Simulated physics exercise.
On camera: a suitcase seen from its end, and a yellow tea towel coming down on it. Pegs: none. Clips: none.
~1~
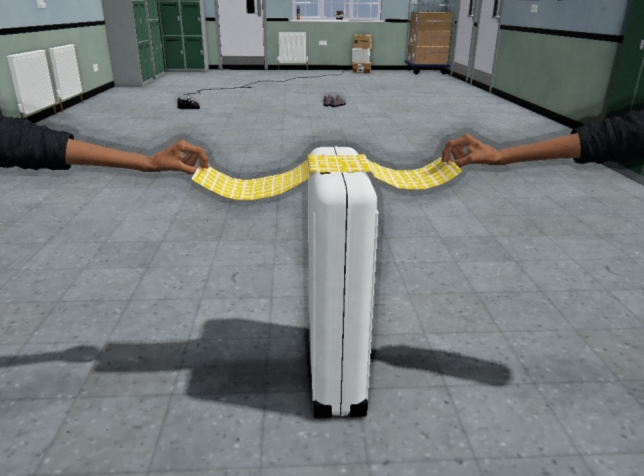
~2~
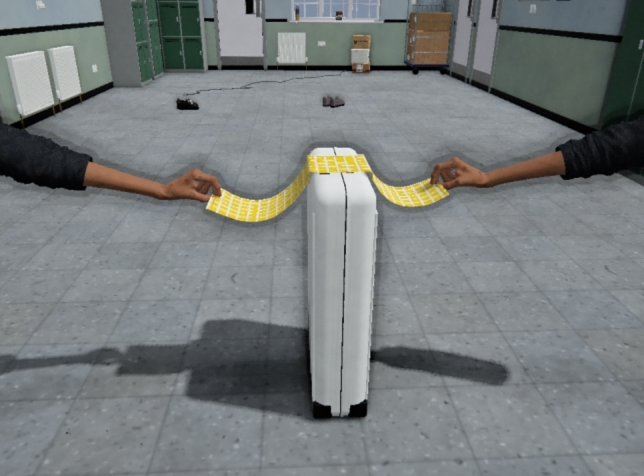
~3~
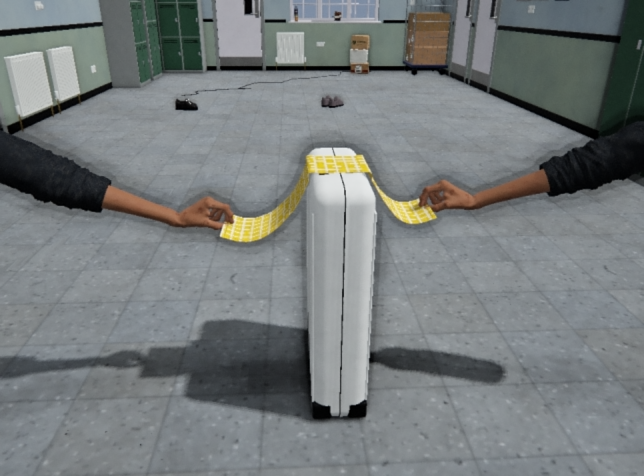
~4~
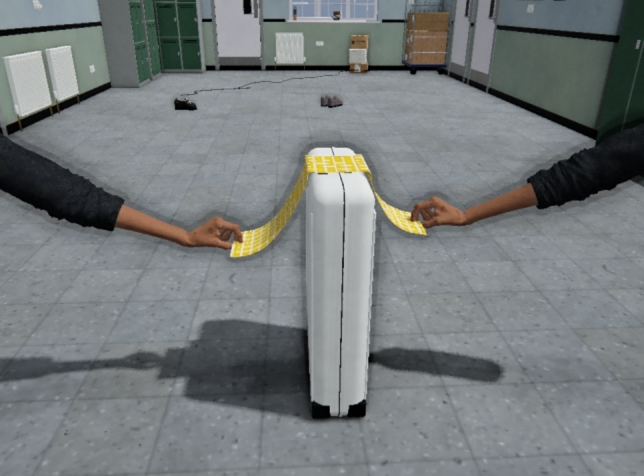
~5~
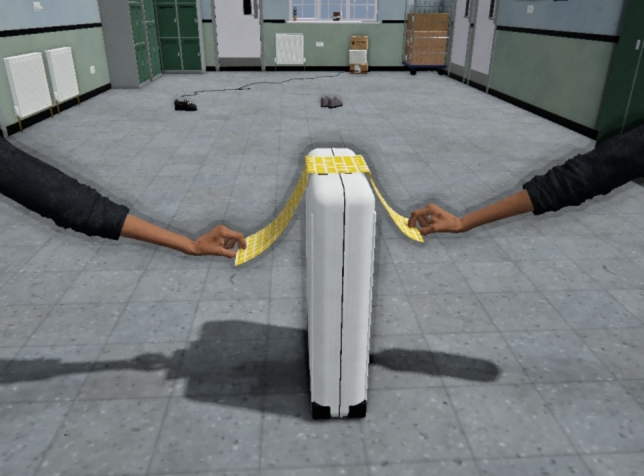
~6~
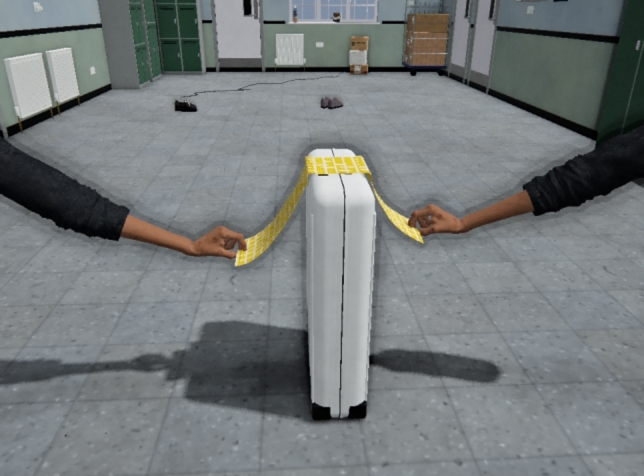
In a tiled room, two hands lower the ends of a yellow cloth over a white suitcase.
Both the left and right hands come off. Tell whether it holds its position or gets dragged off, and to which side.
I expect it will stay put.
Then, 0.16 s on from there, tea towel hanging on both sides, left end near (251, 262), right end near (404, 241).
Then, 0.24 s on from there, tea towel hanging on both sides, left end near (275, 273), right end near (377, 250).
Then, 0.32 s on from there, tea towel hanging on both sides, left end near (305, 278), right end near (363, 252).
In the end, tea towel hanging on both sides, left end near (308, 278), right end near (363, 252). The yellow tea towel keeps its place.
